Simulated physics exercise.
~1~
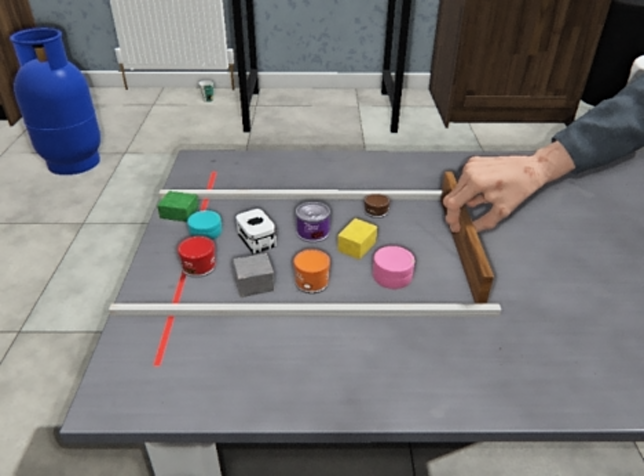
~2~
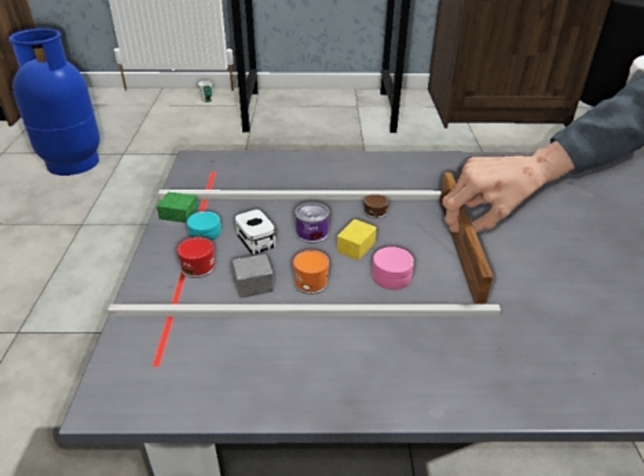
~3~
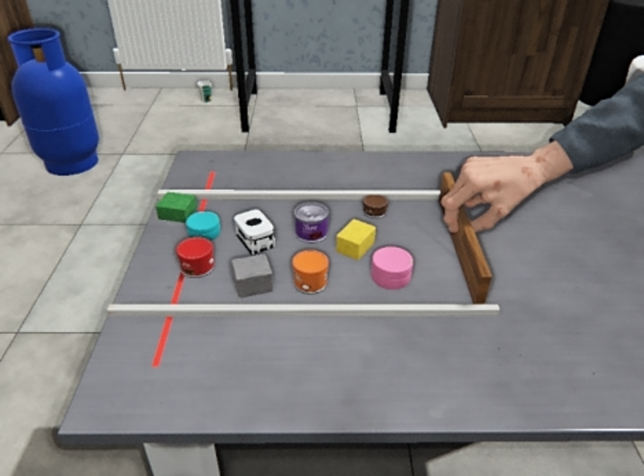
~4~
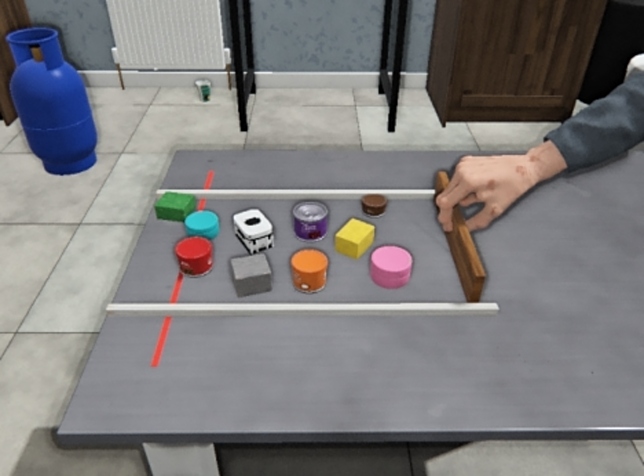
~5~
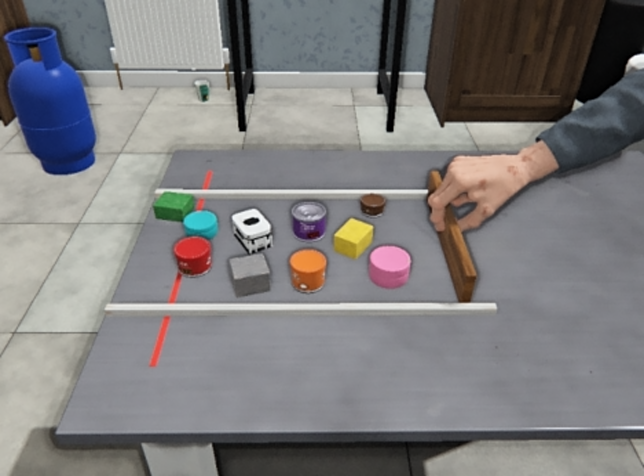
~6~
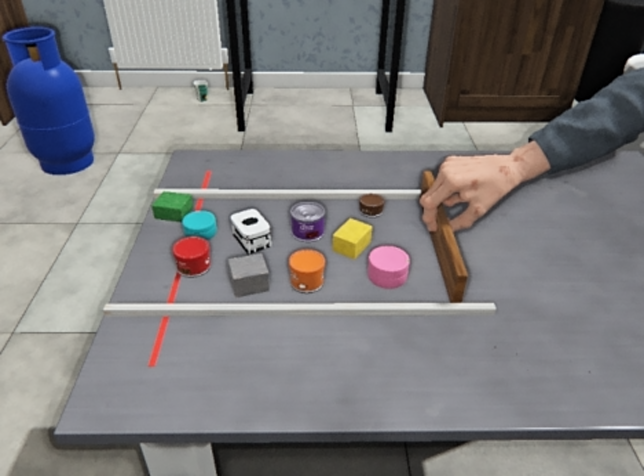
A hand slides a wooden board slightly left between two rails toward small, still objects.
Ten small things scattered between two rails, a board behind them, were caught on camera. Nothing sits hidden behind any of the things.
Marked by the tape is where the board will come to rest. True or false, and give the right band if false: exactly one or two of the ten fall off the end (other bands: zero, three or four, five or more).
True.
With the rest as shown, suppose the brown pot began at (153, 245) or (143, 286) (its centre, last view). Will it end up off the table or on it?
In turn it goes down, then goes down.
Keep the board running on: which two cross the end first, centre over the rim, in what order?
The order is the turquoise lid, then the red pot.
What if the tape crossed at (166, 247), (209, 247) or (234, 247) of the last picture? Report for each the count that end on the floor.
Tallies in the order given: 5, 0, 0.
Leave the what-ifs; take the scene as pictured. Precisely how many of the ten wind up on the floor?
1.
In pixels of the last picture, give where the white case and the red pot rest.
(144, 228), and the other (130, 252).
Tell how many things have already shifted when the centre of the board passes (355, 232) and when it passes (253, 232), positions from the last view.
The first number is 4, the next one 9.
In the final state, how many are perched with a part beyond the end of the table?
4 is the number.
Early on, none off yet; green block at rest near (173, 206); turquoise lid at rest near (200, 226); red pot at rest near (192, 257).
A while later, none off yet; green block at rest near (173, 206); turquoise lid travelled a little near (189, 227); red pot at rest near (192, 257).
Finally, the number that fall off is one or two; lost, turquoise lid.
